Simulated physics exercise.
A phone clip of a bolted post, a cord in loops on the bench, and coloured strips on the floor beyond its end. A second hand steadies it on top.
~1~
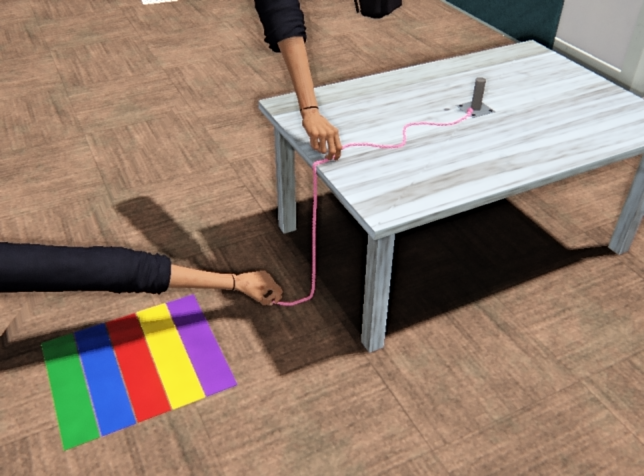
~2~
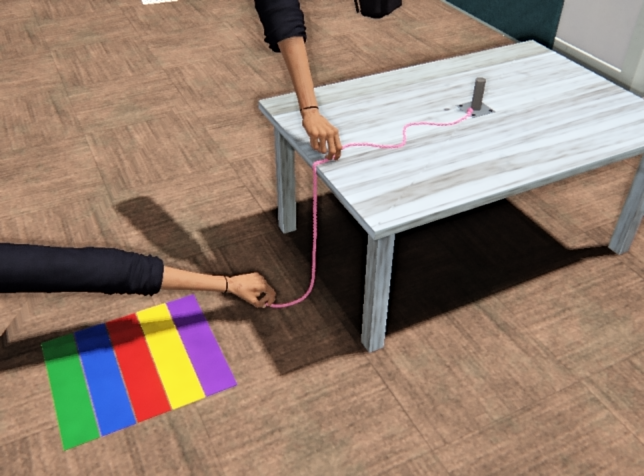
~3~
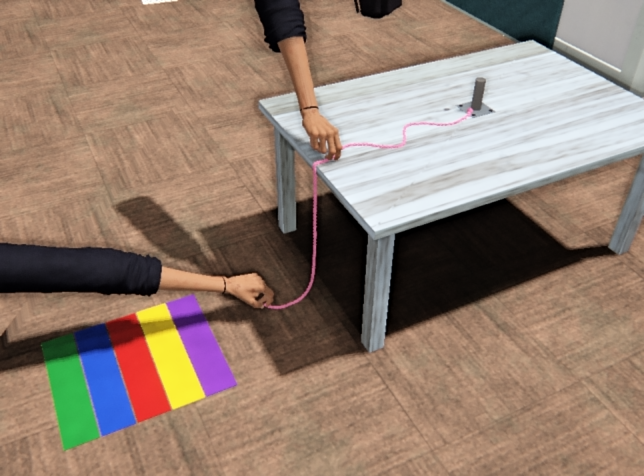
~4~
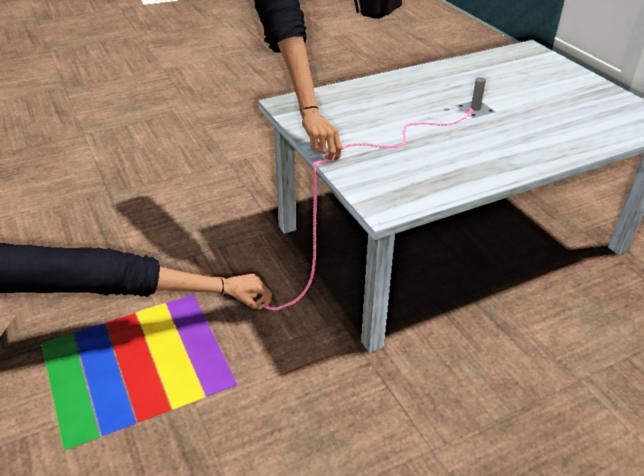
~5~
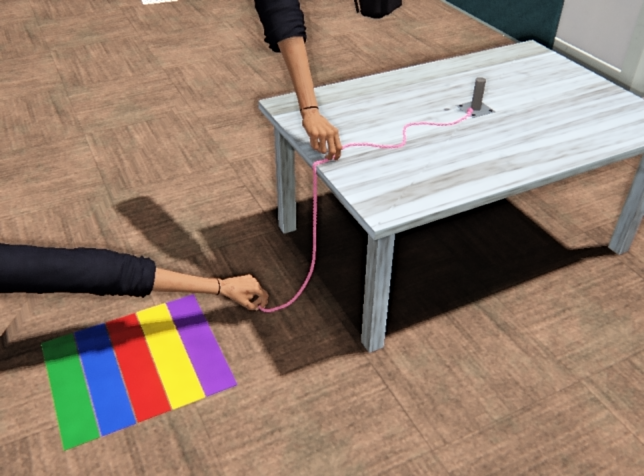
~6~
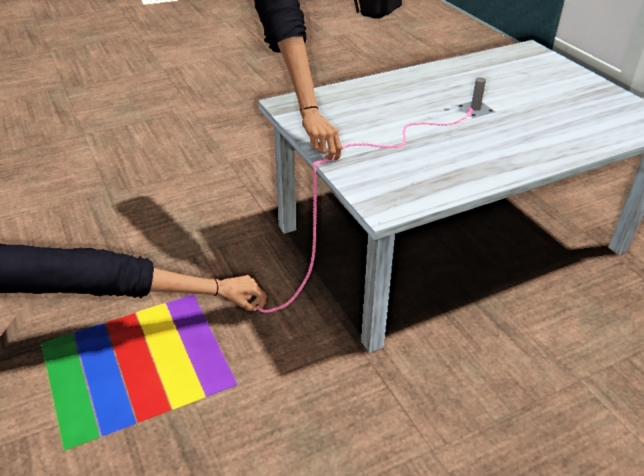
A hand near the floor, holding the end of a pink cord that hangs over a table's edge, shifts slightly left toward a mat of coloured stripes, while another hand on the tabletop keeps still on the cord.
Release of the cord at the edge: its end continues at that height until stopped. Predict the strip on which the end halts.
The red strip.
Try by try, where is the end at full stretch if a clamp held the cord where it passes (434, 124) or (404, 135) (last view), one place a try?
(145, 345) and (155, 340).
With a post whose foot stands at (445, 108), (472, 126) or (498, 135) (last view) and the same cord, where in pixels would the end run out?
First (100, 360), then (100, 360), then (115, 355).
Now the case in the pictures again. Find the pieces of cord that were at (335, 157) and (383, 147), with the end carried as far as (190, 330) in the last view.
Around (312, 178) and (356, 149).
Soon after, end near (190, 330); over purple.
After that, end near (154, 343); over yellow.
At the stop, end near (133, 350); over red. Over red.
